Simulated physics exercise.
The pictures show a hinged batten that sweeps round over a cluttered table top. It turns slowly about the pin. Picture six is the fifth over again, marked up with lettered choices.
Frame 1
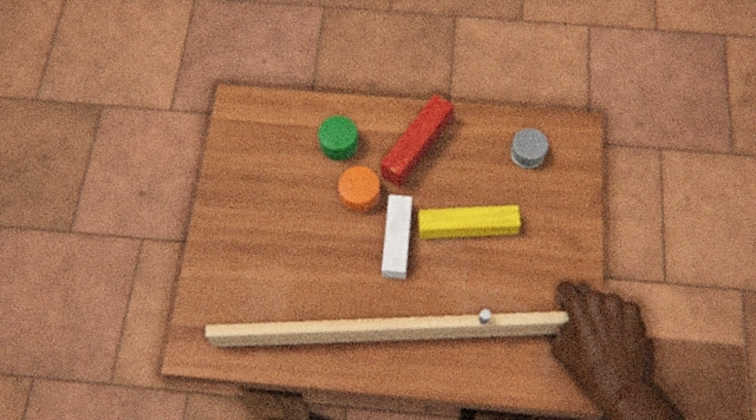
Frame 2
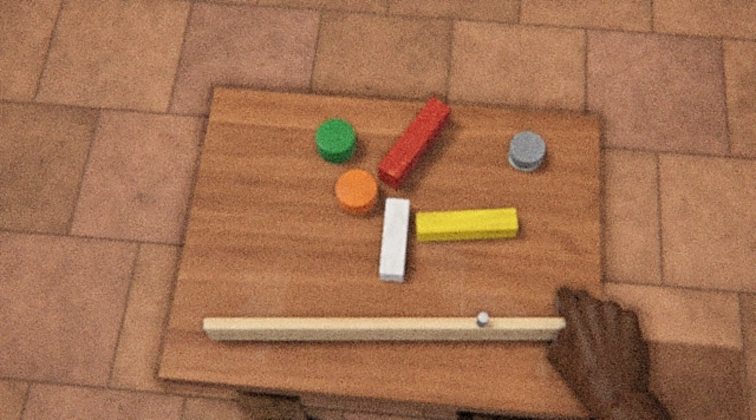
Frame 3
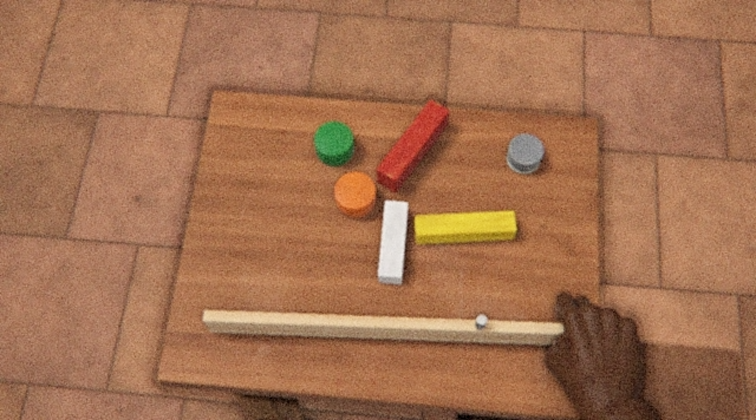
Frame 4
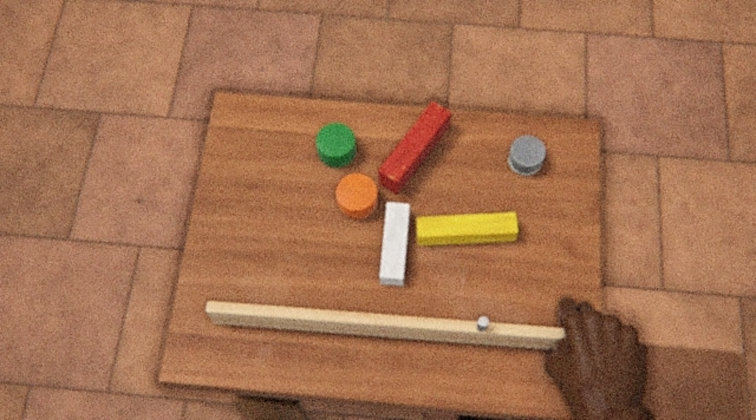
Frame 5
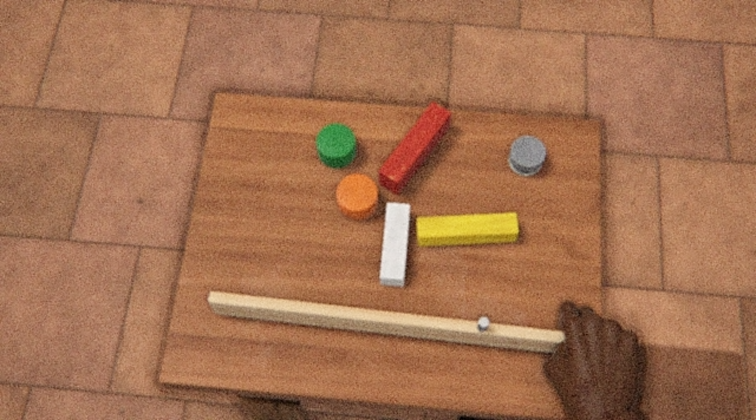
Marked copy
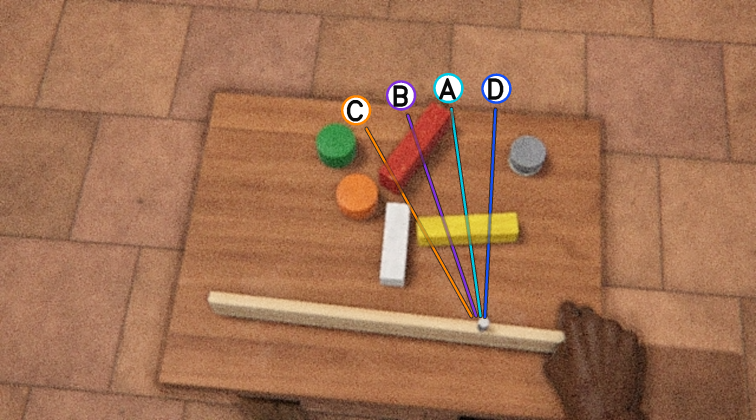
A hand slowly turns a pale wooden strip slightly clockwise about its pin beside colourful pieces.
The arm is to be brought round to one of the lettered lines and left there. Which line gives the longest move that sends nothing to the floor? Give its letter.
As far as mark C.
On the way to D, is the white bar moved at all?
By then, yes.
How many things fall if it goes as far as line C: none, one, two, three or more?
The count is none.
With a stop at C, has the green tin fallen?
By then, no.
On the copy, A at (465, 207); B at (440, 211); C at (416, 218); D at (491, 208).
On C. First, arm (355, 265); grey tin (527, 156); red bar (415, 149).
Then, arm (386, 228); red bar (416, 140); orange tin (370, 186).
Finally, arm (416, 210); red bar (447, 110); green tin (384, 117); nothing has fallen.
By contrast, A drops the red bar and green tin; B drops the red bar and green tin; D drops the red bar and green tin.
